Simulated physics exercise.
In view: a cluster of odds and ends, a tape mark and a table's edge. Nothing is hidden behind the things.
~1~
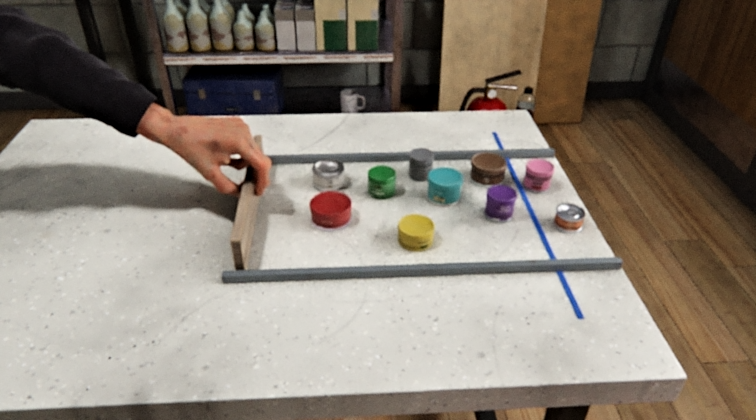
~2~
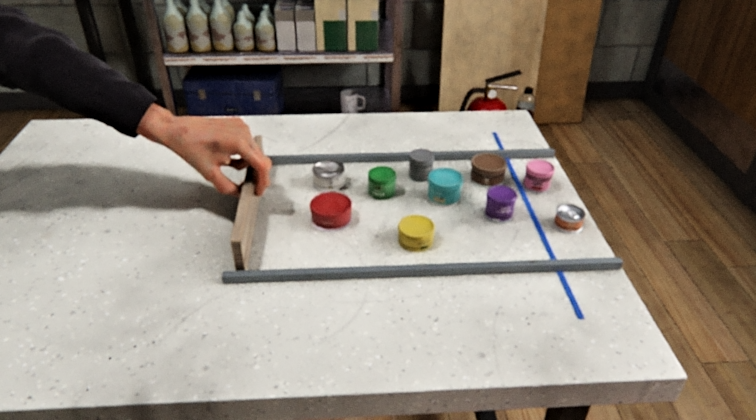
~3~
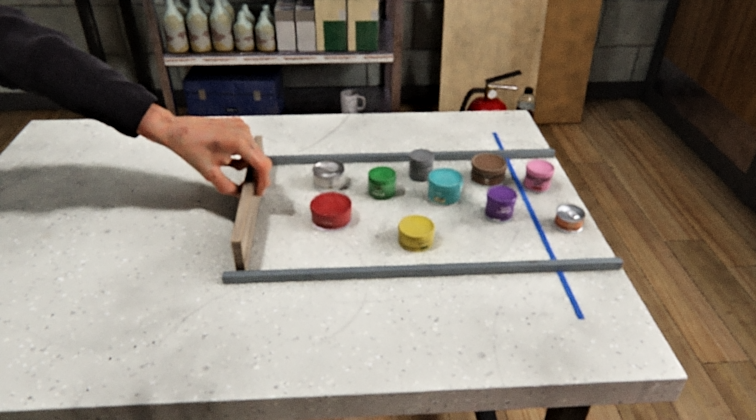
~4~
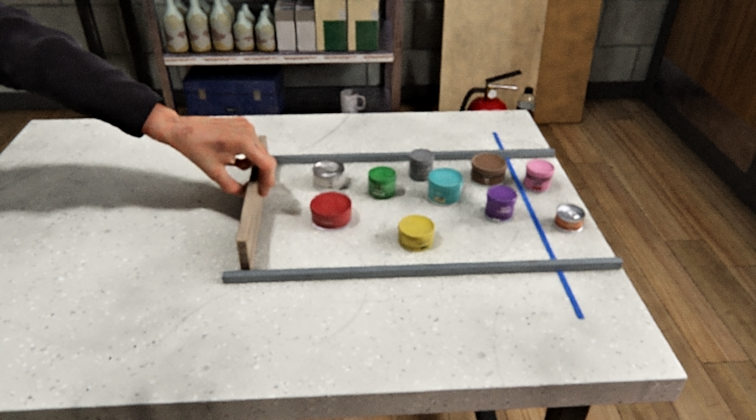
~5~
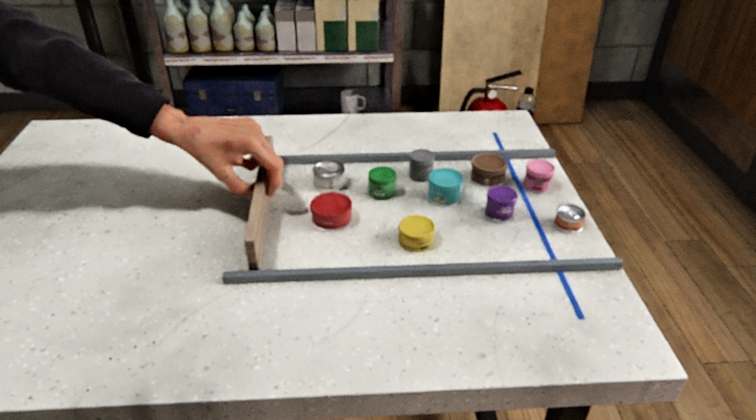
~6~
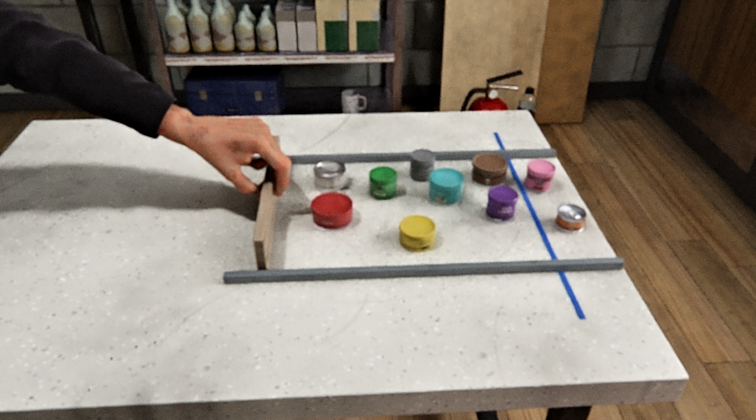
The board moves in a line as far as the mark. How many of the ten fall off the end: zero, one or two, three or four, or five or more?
The number that fall off is one or two.
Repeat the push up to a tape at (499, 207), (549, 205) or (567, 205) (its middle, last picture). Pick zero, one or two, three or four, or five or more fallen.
Taking them in turn, zero; 5 or more; five or over.
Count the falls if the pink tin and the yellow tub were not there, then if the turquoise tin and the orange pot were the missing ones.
Fallen: 1, and 0 in the other try.
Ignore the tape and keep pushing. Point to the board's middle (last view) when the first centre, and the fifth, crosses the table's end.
First at (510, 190), next at (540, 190).
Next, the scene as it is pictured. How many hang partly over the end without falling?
Overhanging: 3.
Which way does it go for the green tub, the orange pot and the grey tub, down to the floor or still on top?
The green tub survives; the orange pot drops off; the grey tub remains up.
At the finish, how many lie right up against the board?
That makes 5.
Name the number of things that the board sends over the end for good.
Exactly 2.
Soon after, none off yet; orange pot at rest near (571, 219); pink tin at rest near (540, 177); brown pot at rest near (489, 171).
Then, none off yet; orange pot at rest near (571, 219); pink tin at rest near (540, 177); brown pot moving near (495, 171).
At rest, the number that fall off is one or two; fallen, pink tin and orange pot.
